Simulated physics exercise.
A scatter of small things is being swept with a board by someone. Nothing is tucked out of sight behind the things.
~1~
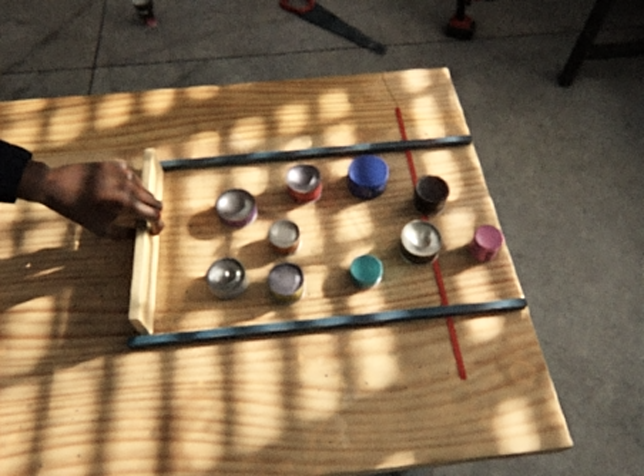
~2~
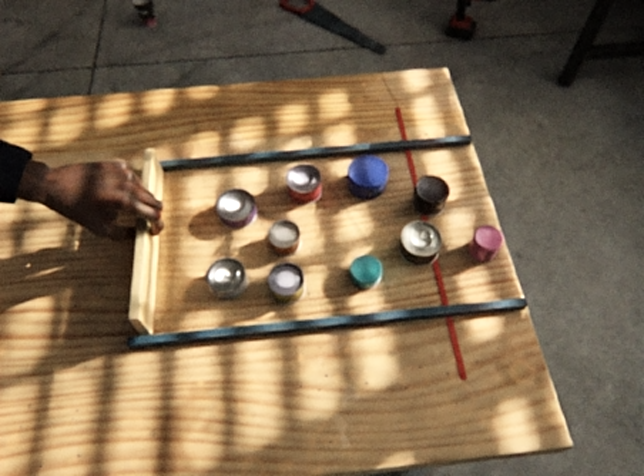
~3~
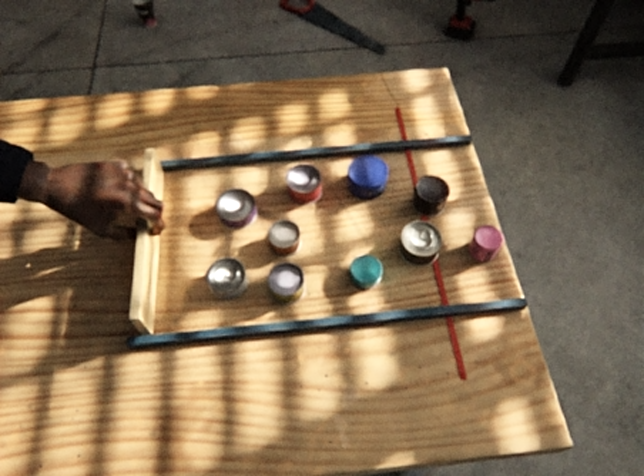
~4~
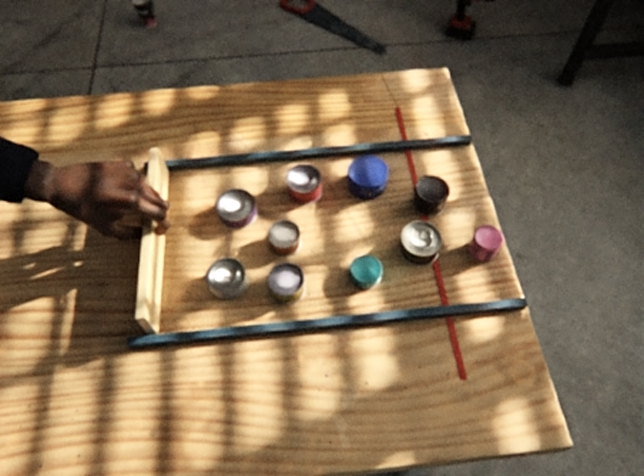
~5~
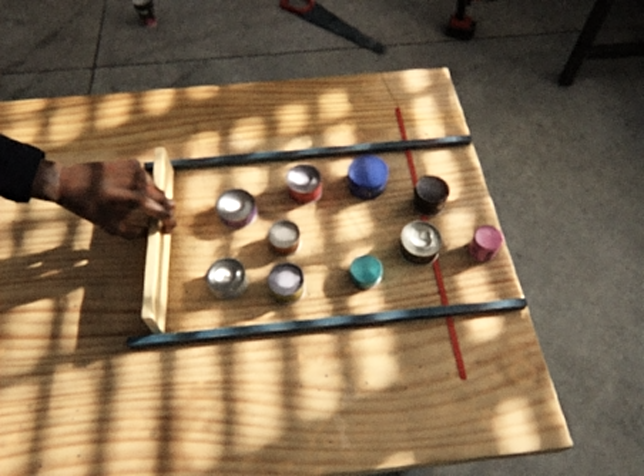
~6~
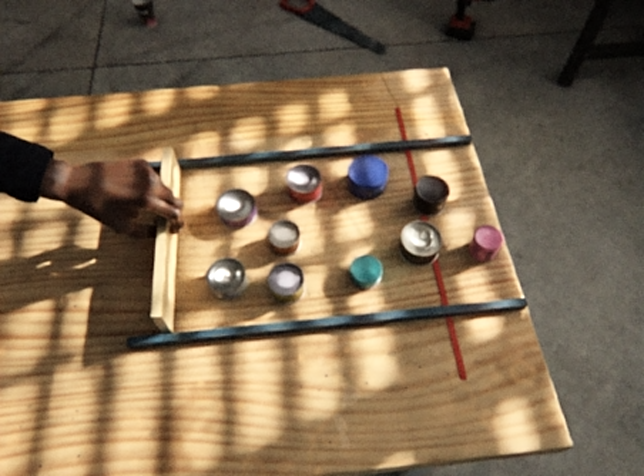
A hand held a wooden board still at the left of a scatter of small round tins on a wooden table, then slid it slightly right toward them, while the tins stayed where they were.
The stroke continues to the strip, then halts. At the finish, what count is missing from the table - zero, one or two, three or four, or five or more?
Missing: Zero.
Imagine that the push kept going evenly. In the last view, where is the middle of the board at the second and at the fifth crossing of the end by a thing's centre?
Pixels in order: Roughly (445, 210), roughly (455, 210).
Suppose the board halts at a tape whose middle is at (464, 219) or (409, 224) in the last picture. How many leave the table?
5, then 0.
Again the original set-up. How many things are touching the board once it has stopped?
5 in contact.
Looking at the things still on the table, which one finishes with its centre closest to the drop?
Foremost is the pink tub.
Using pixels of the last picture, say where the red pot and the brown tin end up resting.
The red pot ends up near (429, 160), and the brown tin near (479, 229).
A little later, none off yet; pink tub at rest near (486, 244); black tin at rest near (431, 196); brown tin at rest near (420, 244).
When it is over, the number that fall off is zero.
